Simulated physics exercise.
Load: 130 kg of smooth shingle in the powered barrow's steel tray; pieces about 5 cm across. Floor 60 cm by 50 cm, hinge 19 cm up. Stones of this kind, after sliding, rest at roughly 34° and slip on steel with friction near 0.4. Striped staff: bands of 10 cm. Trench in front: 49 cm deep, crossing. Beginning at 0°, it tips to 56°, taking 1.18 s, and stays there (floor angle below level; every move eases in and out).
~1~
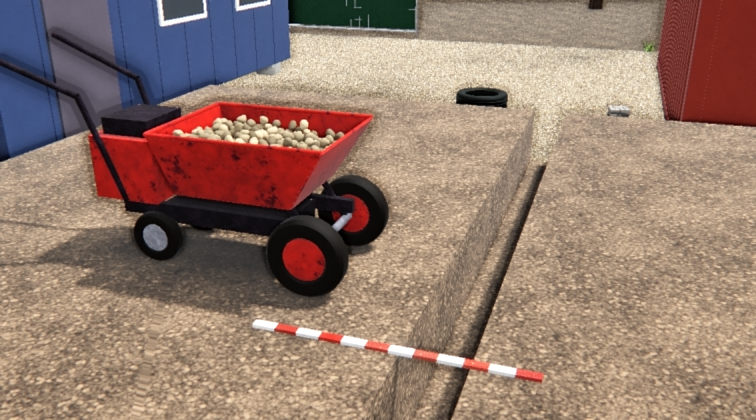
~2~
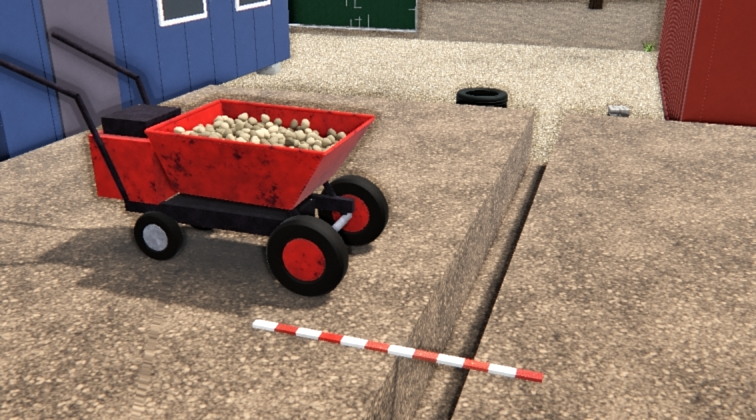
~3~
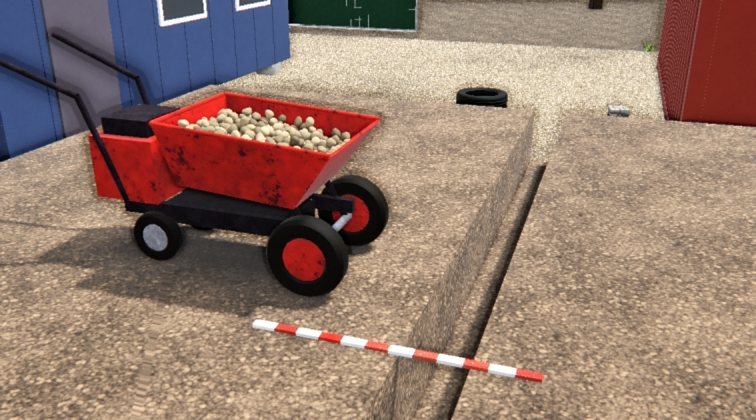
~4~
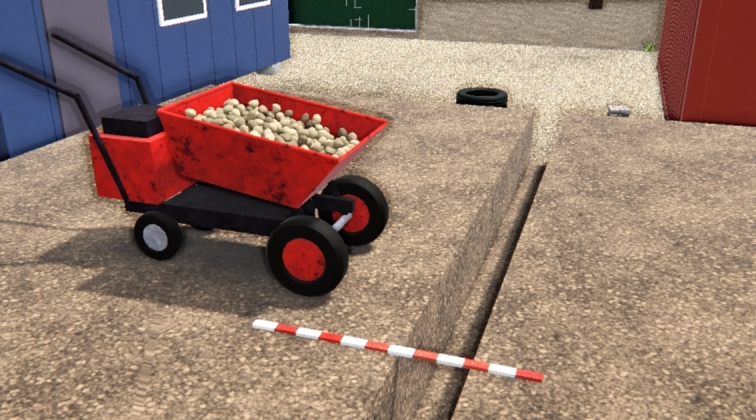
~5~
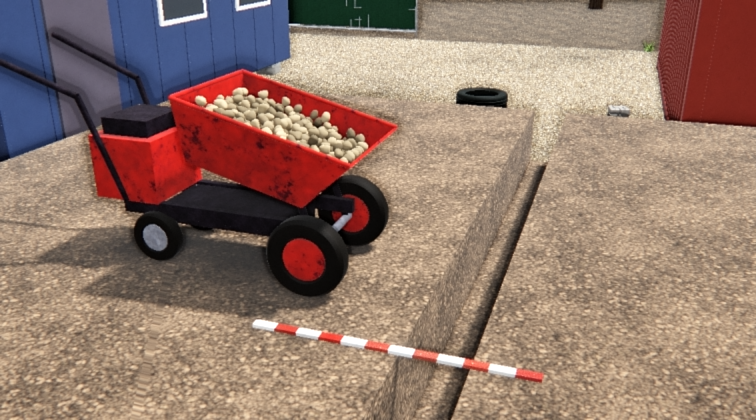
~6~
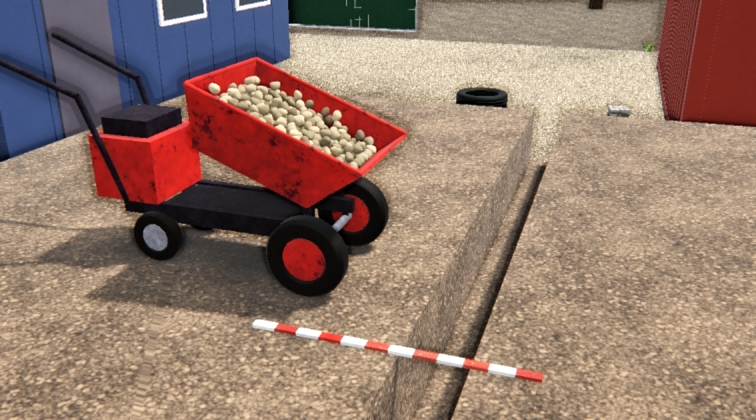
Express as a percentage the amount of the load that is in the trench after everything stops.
The amount is close to 49 per cent of the load.
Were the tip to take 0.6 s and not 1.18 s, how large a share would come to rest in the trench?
40 %.
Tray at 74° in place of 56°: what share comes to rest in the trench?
Near 75 per cent then.
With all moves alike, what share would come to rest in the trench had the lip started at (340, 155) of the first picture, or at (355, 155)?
From the first place around 40 per cent, from the other around 30.
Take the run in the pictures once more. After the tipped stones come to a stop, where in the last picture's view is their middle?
Roughly (466, 366), I'd say.
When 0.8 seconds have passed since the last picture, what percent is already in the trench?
Something like 10 in a hundred.
Then, 0.4 s after the last picture the floor is at 47°, 100 % in the tray; the foremost stones are at (392, 188).
Then, 0.8 s after the last picture the floor is at 56°, 88 % in the tray, 2 % short of the trench, 10 % in the trench; the foremost stones are at (488, 265).
Then, 1.1 s after the last picture the floor is at 56°, 62 % in the tray, 1 % short of the trench, 31 % in the trench, 6 % past the trench; the foremost stones are at (574, 314).
Then, 3.1 s after the last picture the floor is at 56°, 44 % in the tray, 1 % short of the trench, 49 % in the trench, 7 % past the trench; the foremost stones are at (668, 327).
